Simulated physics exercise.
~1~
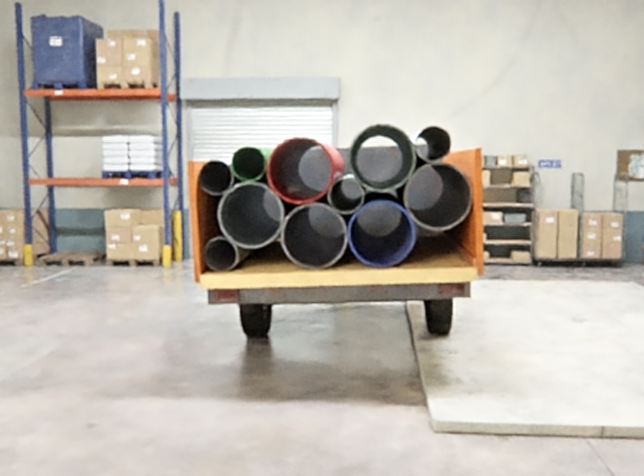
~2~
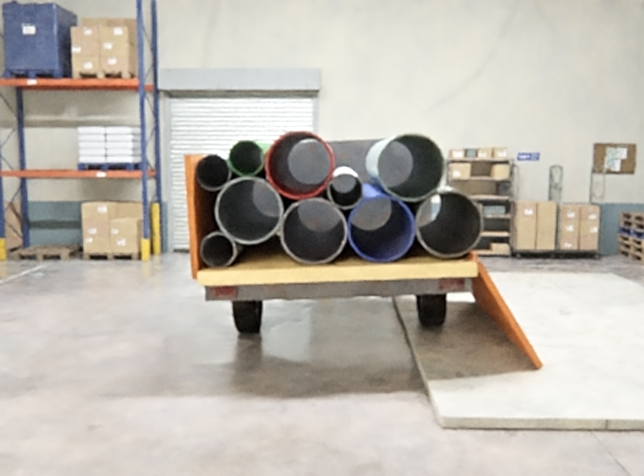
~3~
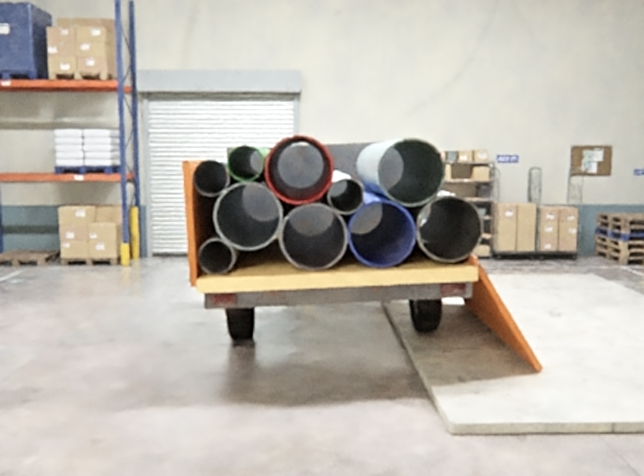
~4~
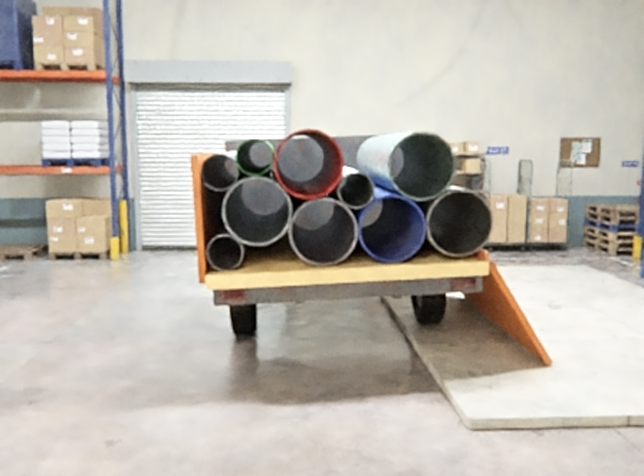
Steel pipes stacked on a farm trailer settling slightly as the right side drops open, one small pipe leaving, the rest staying aboard.
